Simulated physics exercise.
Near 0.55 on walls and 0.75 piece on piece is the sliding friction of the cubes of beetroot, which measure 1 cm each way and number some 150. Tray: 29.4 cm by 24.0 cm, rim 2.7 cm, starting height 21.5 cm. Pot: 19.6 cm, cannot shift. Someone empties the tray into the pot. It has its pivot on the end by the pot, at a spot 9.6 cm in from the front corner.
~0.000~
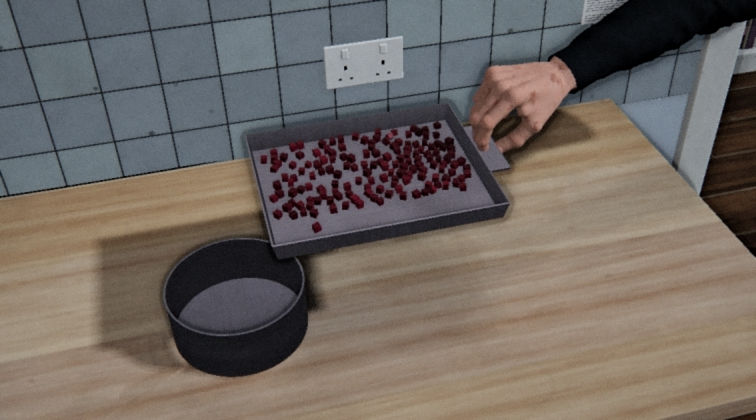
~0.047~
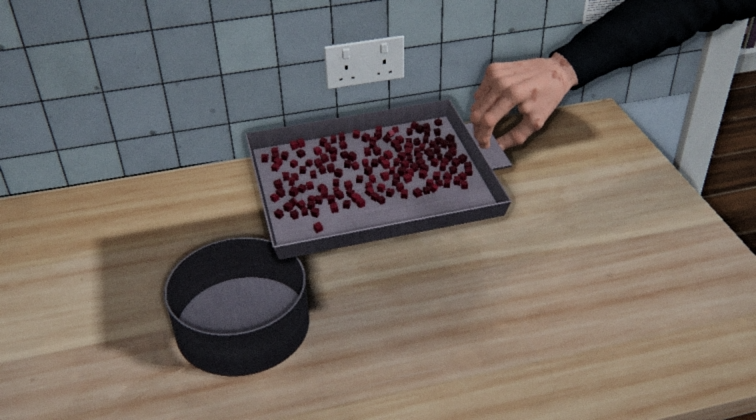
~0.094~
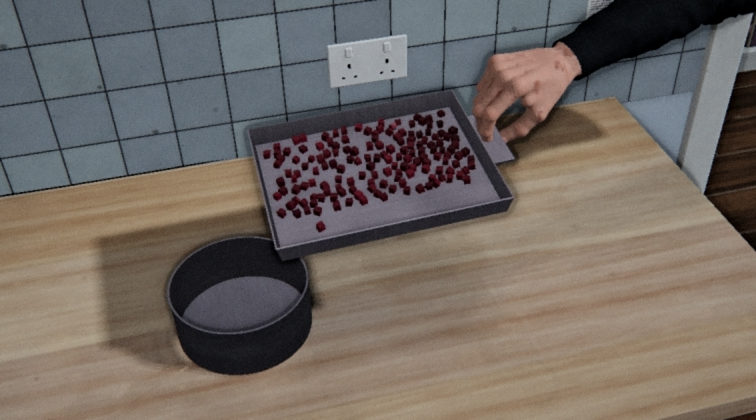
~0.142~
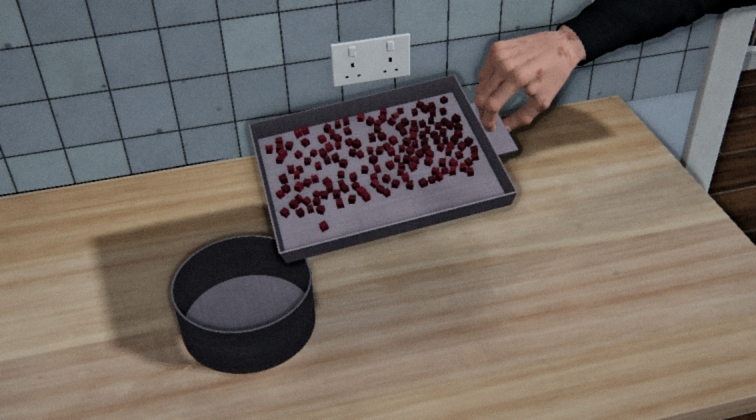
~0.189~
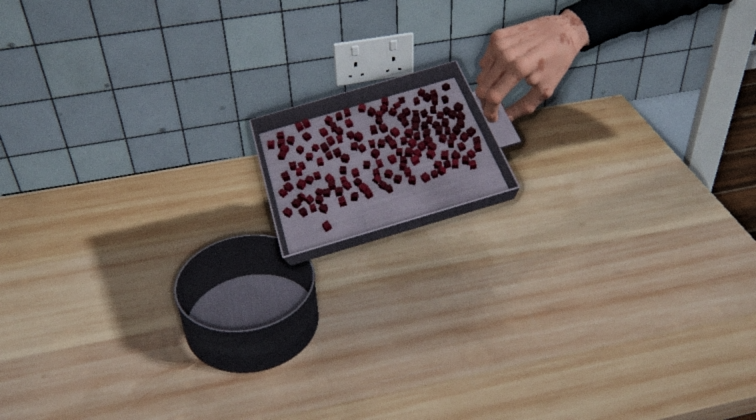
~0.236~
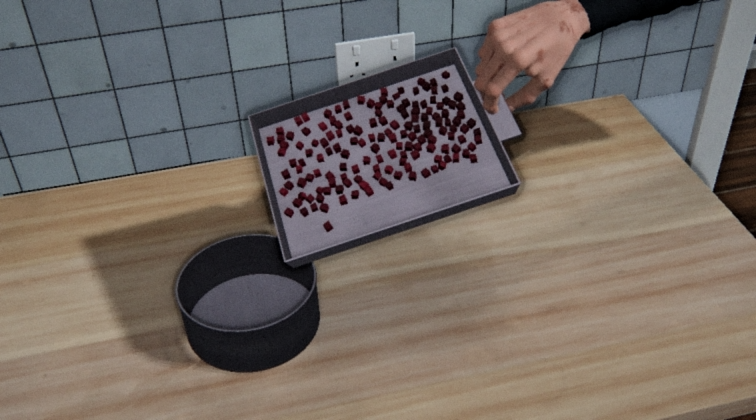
On a wooden counter by a blue tiled wall, a hand at the right tilted a grey tray of small dark red pieces down toward the round pot at left, the pieces staying in it.
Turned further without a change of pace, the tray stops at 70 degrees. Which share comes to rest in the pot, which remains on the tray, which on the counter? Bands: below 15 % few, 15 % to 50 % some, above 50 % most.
Result: Pot: Few, tray: Some, counter: Most.
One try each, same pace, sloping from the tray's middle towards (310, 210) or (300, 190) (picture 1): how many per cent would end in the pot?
Near 25 and 30 per cent, in that order.
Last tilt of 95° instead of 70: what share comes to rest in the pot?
In that case it comes to about 0 in a hundred.
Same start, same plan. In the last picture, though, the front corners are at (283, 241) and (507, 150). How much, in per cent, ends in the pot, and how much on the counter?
Split: Pot = 40, counter = 15.
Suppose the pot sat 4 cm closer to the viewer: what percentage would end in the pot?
Close to 25 per cent, then.
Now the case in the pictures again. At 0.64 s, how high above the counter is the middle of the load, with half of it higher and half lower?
Some 24 cm above the counter.
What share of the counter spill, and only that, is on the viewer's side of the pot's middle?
Near 100 in a hundred.
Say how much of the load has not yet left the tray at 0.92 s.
Something like 45 percent, roughly.
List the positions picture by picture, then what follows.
The first picture shows tray tilt 0 degrees, front corners at (276, 243) and (504, 201); middle of the pieces at (374, 165); pot at (234, 284).
The second picture shows tray tilt 1 degrees, front corners at (277, 243) and (505, 199); middle of the pieces at (375, 163).
The third picture shows tray tilt 4 degrees, front corners at (280, 245) and (508, 195), lowest corner left front; middle of the pieces at (377, 158).
The fourth picture shows tray tilt 9 degrees, front corners at (283, 249) and (511, 190), lowest corner left front; middle of the pieces at (380, 151).
The fifth picture shows tray tilt 14 degrees, front corners at (287, 253) and (514, 185), lowest corner left front; middle of the pieces at (382, 144).
The sixth picture shows tray tilt 19 degrees, front corners at (288, 257) and (514, 181), lowest corner left front; middle of the pieces at (381, 138); pot at (246, 280). Its pace works out near 110 degrees a second.
Then, at 0.48 s, tilt 45 degrees; the tray holds 100 %, the pot 0 %.
Then, at 0.64 s, tilt 63 degrees; the tray holds 100 %, the pot 0 %.
Then, at 0.92 s, tilt 70 degrees; the tray holds 45 %, the pot 0 %.
At rest (2.2 s), pot 0 %, tray 30 %, counter 70 %.
